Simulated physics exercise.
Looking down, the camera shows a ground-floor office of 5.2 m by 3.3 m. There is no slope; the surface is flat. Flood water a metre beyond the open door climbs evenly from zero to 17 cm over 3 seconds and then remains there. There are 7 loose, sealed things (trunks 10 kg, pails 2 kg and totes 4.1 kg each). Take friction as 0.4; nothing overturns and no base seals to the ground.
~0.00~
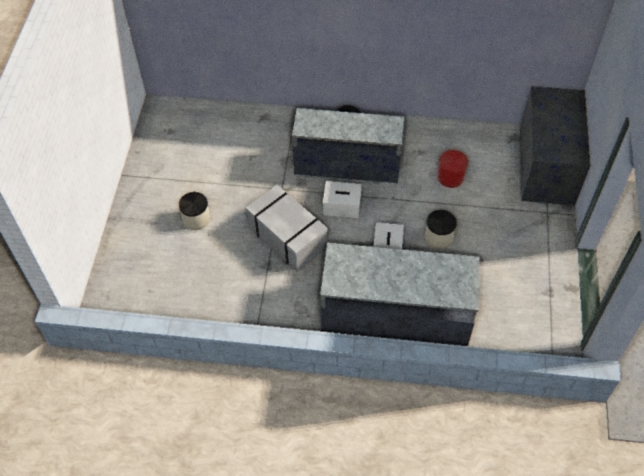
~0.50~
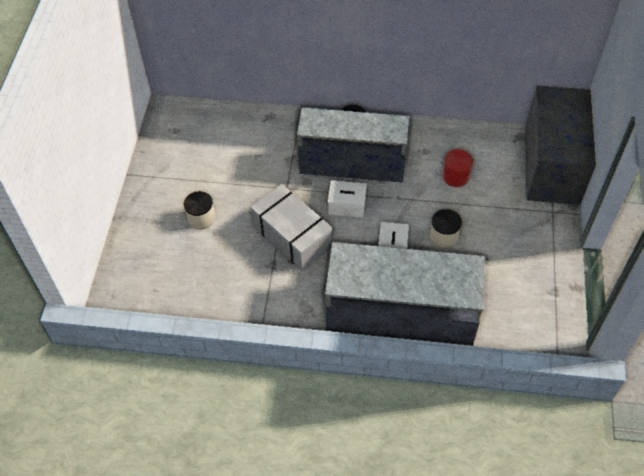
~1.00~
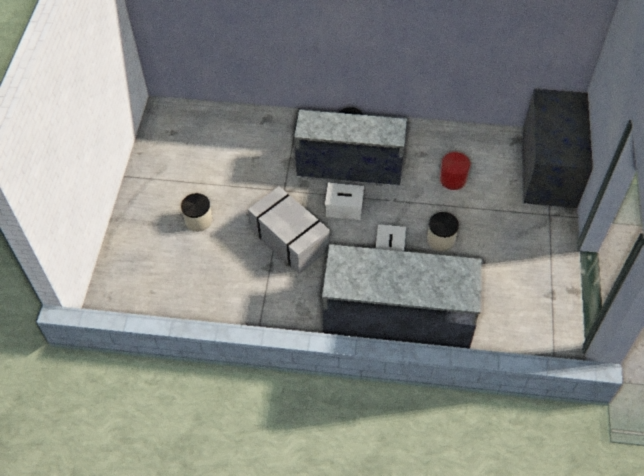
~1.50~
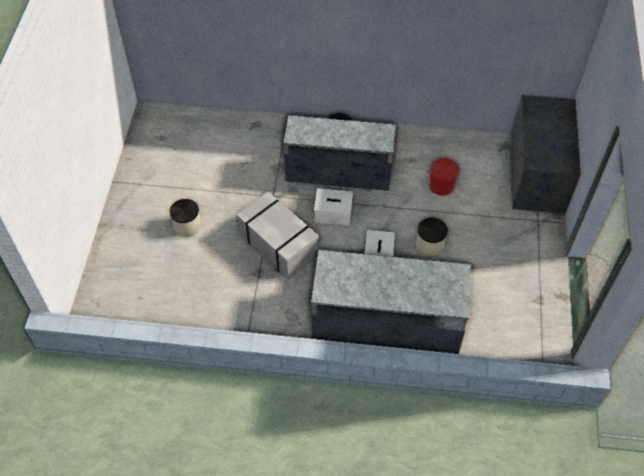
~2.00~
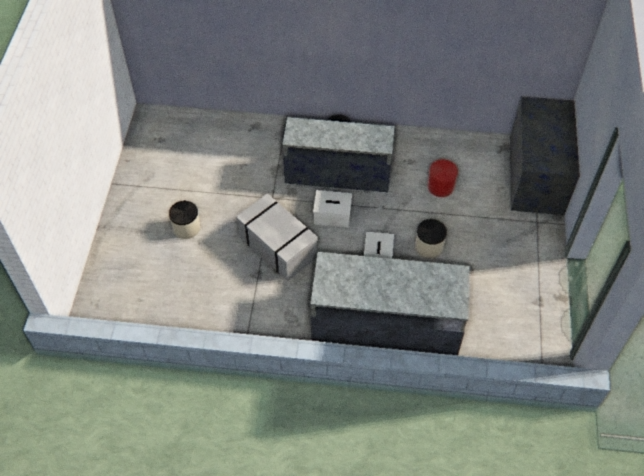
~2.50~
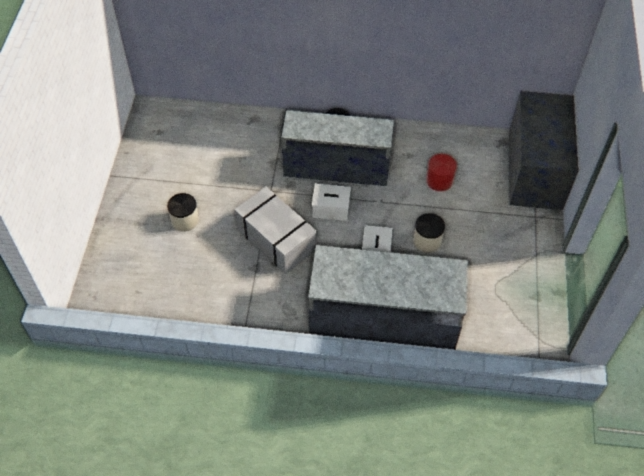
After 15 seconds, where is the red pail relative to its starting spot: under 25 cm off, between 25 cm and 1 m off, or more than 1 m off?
It's going to make a modest move.
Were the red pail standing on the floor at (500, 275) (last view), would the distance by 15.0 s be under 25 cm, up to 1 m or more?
So it journeys a long way.
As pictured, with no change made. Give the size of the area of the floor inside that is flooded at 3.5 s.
About 2.5 m2.
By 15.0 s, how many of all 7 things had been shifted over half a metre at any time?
7.
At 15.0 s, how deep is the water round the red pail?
6 cm or so.
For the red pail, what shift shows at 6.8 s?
Shift: About 80 cm.
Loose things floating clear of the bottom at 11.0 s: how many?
The count is 7.
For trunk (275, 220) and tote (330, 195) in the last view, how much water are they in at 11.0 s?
8 and 9 cm.
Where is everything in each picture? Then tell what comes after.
The first picture shows the red pail at (454, 161), on the bottom; 0.0 m2 under water; 0 of 7 have shifted.
The second picture shows the red pail at (459, 160), on the bottom; water covers 0.0 m2; 0 of 7 have shifted.
The third picture shows the red pail at (456, 163) rests on the ground; 0.0 m2 under water; 0 of 7 have shifted.
The fourth picture shows the red pail at (445, 169), on the bottom; water covers 0.0 m2; 0 of 7 have shifted.
The fifth picture shows the red pail at (444, 170) rests on the ground; 0.0 m2 under water; 0 of 7 have shifted.
The sixth picture shows the red pail at (443, 165), on the bottom; 0.6 m2 under water; 0 of 7 have shifted.
After 3.5 s the red pail is near (443, 165), 0.0 m from its start, aground; 0 afloat.
After 6.8 s the red pail is near (430, 113), 0.8 m from its start, afloat; 2 afloat.
After 11.0 s the red pail is near (463, 182), 0.3 m from its start, afloat; 7 afloat.
After 15.0 s the red pail is near (501, 140), 0.8 m from its start, afloat; 7 afloat.
